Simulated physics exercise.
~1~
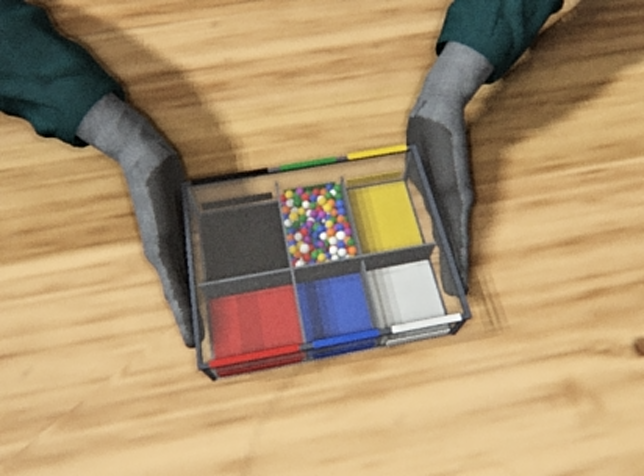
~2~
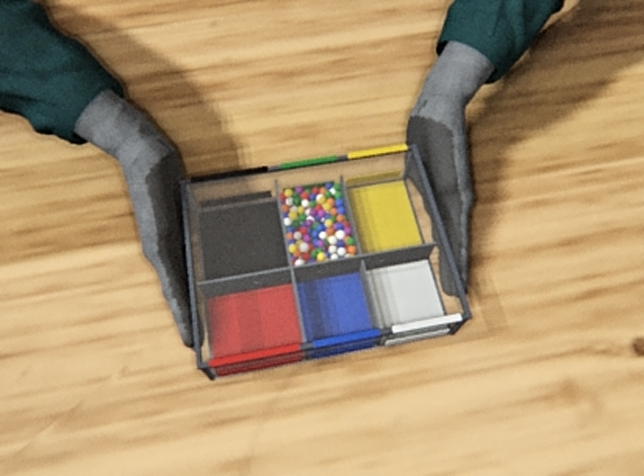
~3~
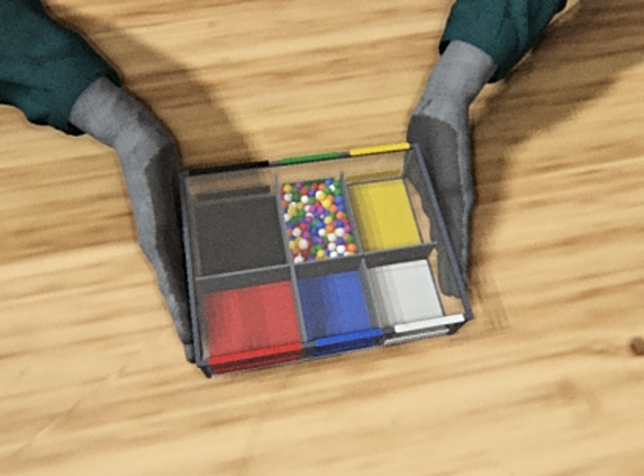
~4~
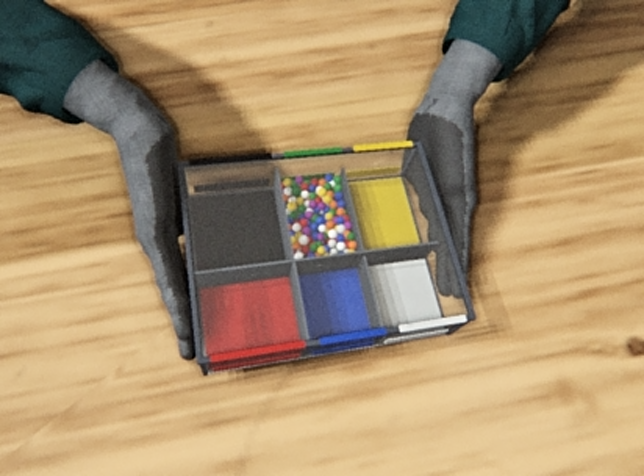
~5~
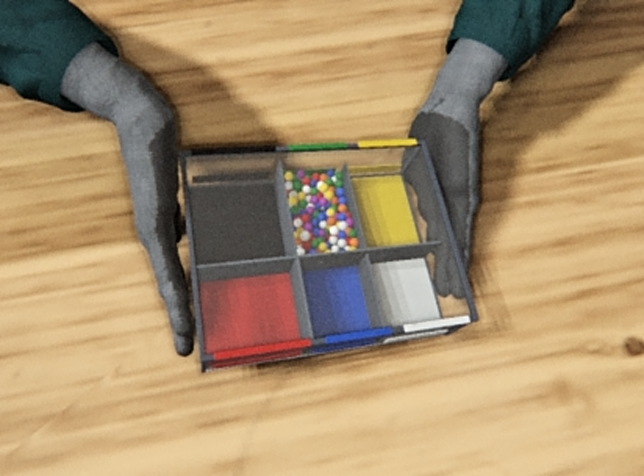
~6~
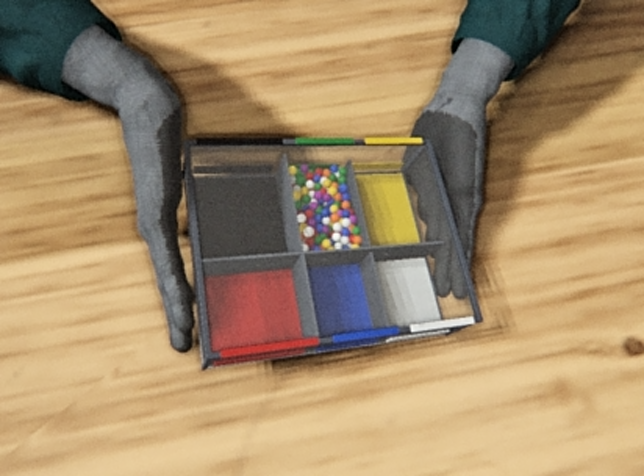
We see two gray hands holding a clear, six-compartment box of colored sections above a wooden surface, gradually tilting it toward the front right, while the multicolored beads stay within the back middle compartment, marked green.
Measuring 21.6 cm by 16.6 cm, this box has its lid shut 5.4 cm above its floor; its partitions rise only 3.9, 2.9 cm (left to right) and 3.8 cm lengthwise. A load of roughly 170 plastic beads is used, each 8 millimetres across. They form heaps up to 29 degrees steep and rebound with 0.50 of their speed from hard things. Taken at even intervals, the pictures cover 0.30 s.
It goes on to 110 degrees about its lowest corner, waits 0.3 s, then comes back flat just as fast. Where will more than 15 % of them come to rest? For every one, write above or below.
Red below, blue below, green below, yellow above, white above, black below.
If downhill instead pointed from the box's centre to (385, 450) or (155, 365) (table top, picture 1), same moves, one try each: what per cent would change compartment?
65 and 45 %.
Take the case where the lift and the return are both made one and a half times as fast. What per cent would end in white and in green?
The white compartment would end with 40 per cent, the green one with 0 per cent.
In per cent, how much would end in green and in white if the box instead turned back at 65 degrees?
With that change, green ends at 90 percent while white ends at 0 percent.
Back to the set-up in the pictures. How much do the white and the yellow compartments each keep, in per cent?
In white it's 45, in yellow it's 55.
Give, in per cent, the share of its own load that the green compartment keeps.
It works out to near 0 percent.
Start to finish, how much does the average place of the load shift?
I'd say close to 9.0 cm in total.
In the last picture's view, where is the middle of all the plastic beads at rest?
Resting centre estimate: Around (401, 256).
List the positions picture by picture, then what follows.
Box tilt 0 degrees, front corners at (203, 364) and (465, 314); green 100 %, in the first picture.
Box tilt 1 degrees, front corners at (202, 364) and (466, 314), in the second picture.
Box tilt 4 degrees, front corners at (201, 362) and (467, 315), lowest corner right front, in the third picture.
Box tilt 8 degrees, front corners at (202, 359) and (470, 316), lowest corner right front, in the fourth picture.
Box tilt 12 degrees, front corners at (205, 356) and (473, 317), lowest corner right front, in the fifth picture.
Box tilt 16 degrees, front corners at (211, 353) and (477, 318), lowest corner right front; green 100 %, in the sixth picture.
Then, 1.61 s after the last picture, tilt 110 degrees; green 5 %, yellow 60 %, white 40 %.
Then, 2.68 s after the last picture, tilt 55 degrees; yellow 55 %, white 45 %.
Then, 3.72 s after the last picture, tilt 0 degrees; yellow 55 %, white 45 %.
In the end, red 0 %, blue 0 %, green 0 %, yellow 55 %, white 45 %, black 0 %.
